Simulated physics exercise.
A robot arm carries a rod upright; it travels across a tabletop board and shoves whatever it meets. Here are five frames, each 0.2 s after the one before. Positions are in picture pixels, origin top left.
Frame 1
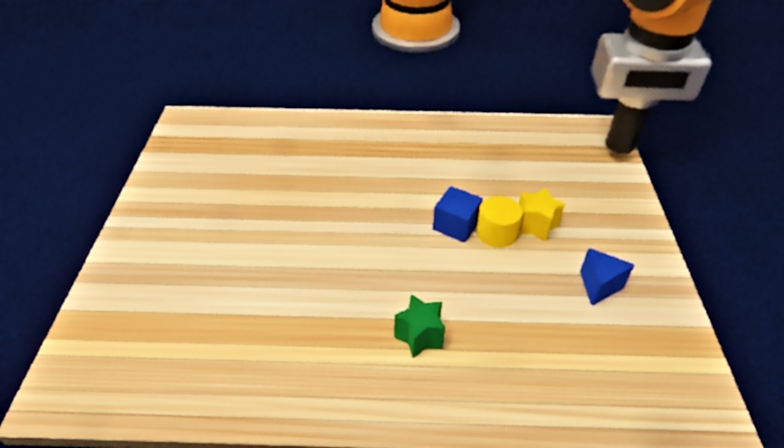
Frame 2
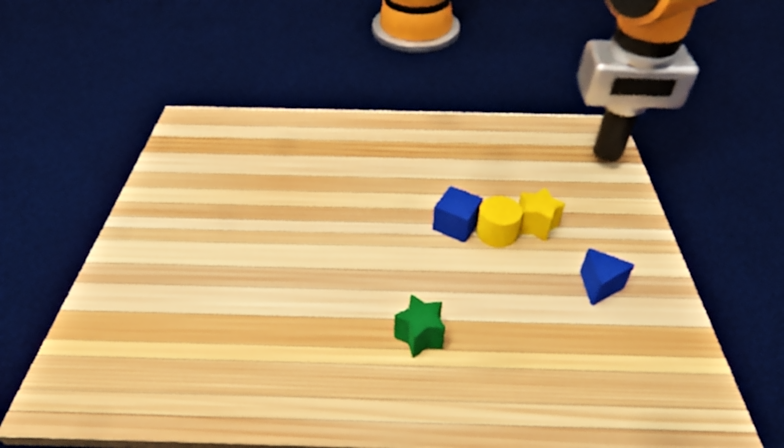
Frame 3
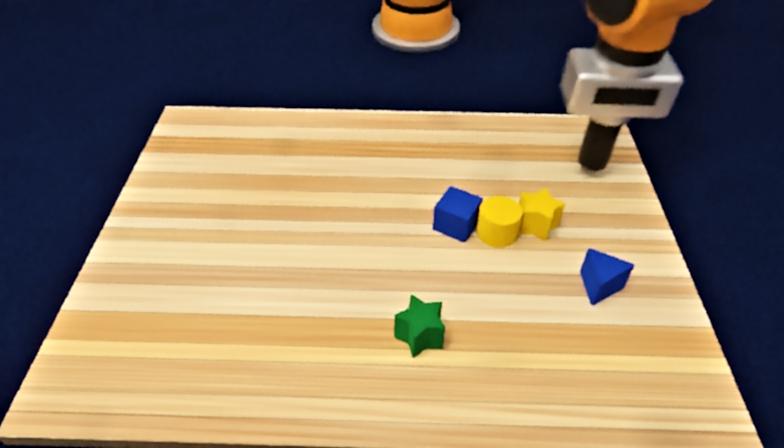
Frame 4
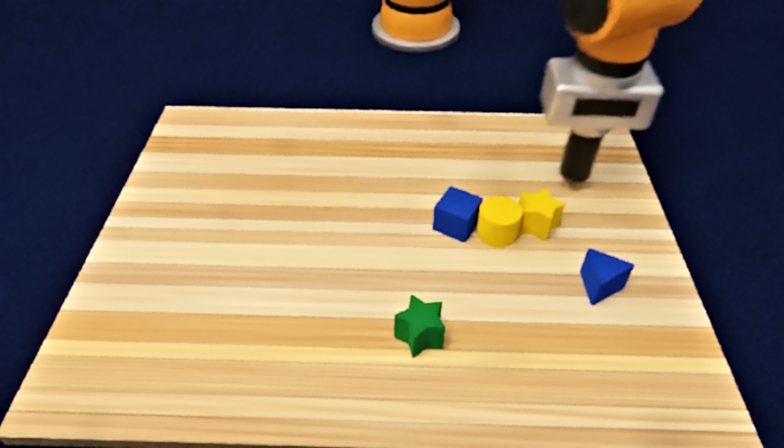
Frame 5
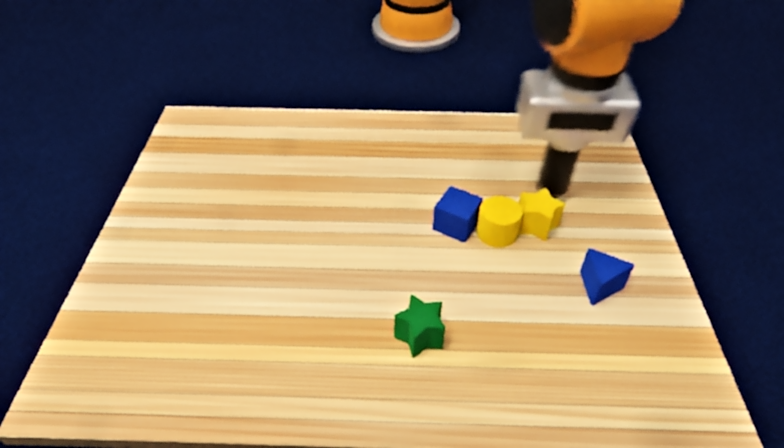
An orange robot arm with a grey head and a black rod reaches in at the upper right over a pale striped wooden board on dark blue, seen from above at a slant by a still camera. A blue cube, yellow cylinder and yellow star sit in a row, with a blue triangular block and green star nearer. The rod moves steadily left and nearer, ending just behind the yellow star, while the blocks stay still.
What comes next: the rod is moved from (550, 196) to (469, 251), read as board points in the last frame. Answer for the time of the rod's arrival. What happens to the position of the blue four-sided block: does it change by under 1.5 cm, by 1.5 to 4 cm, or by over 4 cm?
I reckon it covers less than 1.5 cm.
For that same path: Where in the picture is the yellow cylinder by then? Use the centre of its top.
The middle of its top is at (454, 253).
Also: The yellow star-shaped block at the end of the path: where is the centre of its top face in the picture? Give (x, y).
It ends at (536, 221).
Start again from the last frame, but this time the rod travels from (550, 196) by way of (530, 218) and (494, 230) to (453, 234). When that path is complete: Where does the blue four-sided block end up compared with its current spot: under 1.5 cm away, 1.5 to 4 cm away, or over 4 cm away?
Travel: Beyond 4 cm.
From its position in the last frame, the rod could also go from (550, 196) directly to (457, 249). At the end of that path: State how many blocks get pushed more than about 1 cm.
It looks like three or more blocks will be pushed more than about 1 cm.
The first path, step by step. One third of the way, rod (526, 203); yellow cylinder (497, 214); yellow star-shaped block (538, 217).
Two thirds of the way, rod (499, 221); blue four-sided block (455, 202); yellow cylinder (480, 229); yellow star-shaped block (536, 221), turned 35° anticlockwise.
At the end, rod (470, 241); blue four-sided block (454, 202), turned 15° clockwise; yellow cylinder (454, 253); yellow star-shaped block (536, 221), turned 35° anticlockwise.
